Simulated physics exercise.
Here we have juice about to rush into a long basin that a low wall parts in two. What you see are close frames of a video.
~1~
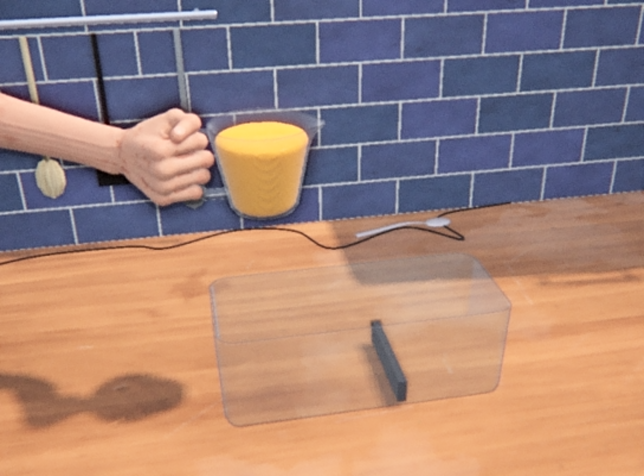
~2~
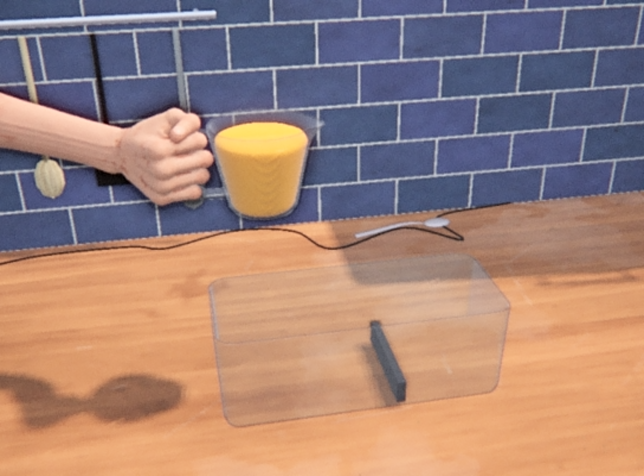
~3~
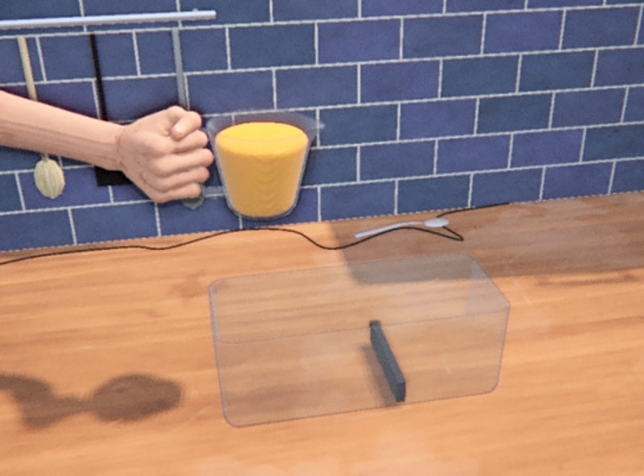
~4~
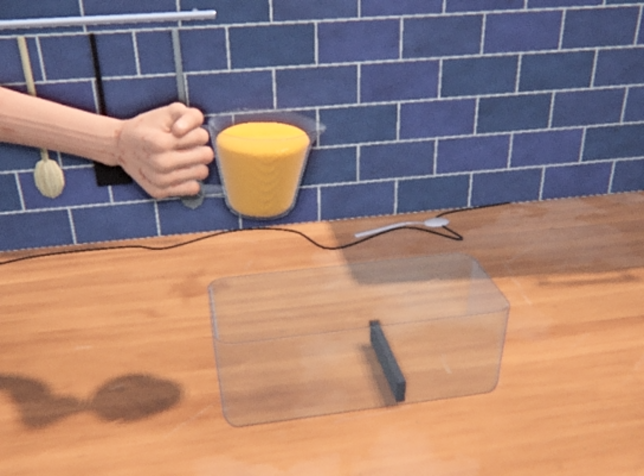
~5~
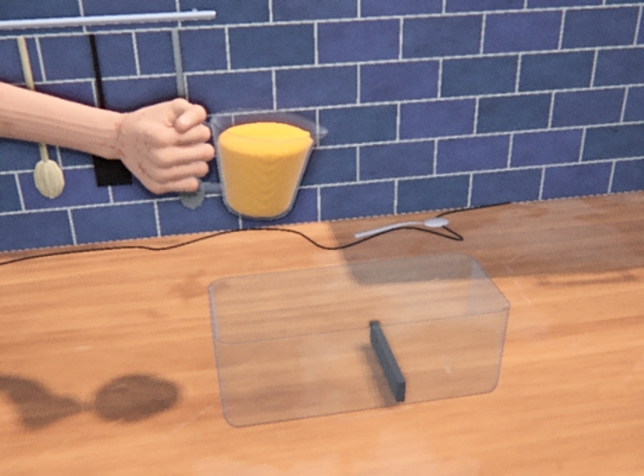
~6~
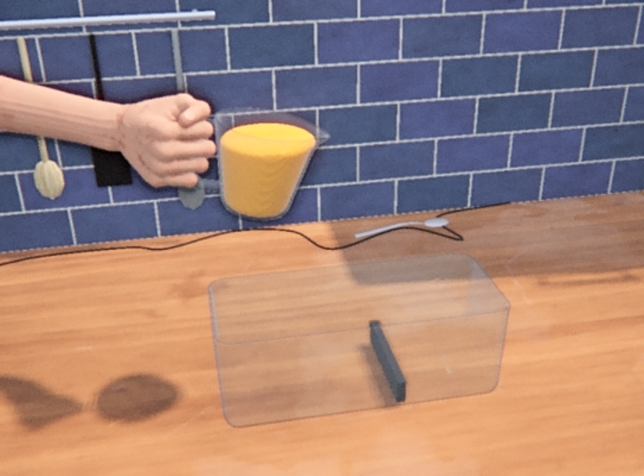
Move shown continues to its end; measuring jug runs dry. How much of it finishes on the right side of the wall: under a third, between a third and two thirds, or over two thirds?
Once it settles, the part right of the wall is a third to two thirds, I'd say.
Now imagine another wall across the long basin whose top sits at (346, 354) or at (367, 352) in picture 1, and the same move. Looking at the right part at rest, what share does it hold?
Roughly 90 % and then 80 %.
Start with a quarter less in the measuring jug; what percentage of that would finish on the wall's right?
The share comes to some 20 parts in a hundred.
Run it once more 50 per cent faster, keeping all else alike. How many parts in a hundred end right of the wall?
Roughly 30 percent.
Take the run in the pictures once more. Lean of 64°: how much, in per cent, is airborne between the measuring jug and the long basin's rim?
I'd put it at roughly 25 percent of it.
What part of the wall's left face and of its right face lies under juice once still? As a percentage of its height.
About 30 on the left and about 40 on the right.
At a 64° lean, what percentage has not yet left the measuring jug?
Near 70 %.
A moment on, the measuring jug is tipped part way and 68 per cent is still to pour, 3 is left of the wall and 4 right of it.
Next, the measuring jug is tipped on its side and 13 per cent is still to pour, 25 is left of the wall and 40 right of it.
Then the measuring jug is tipped right over and 0 per cent is still to pour, 52 is left of the wall and 44 right of it.
Later the measuring jug is tipped right over and 0 per cent is still to pour, 53 is left of the wall and 45 right of it.
At rest 53 per cent lies left of the wall, 45 right of it and 2 outside.
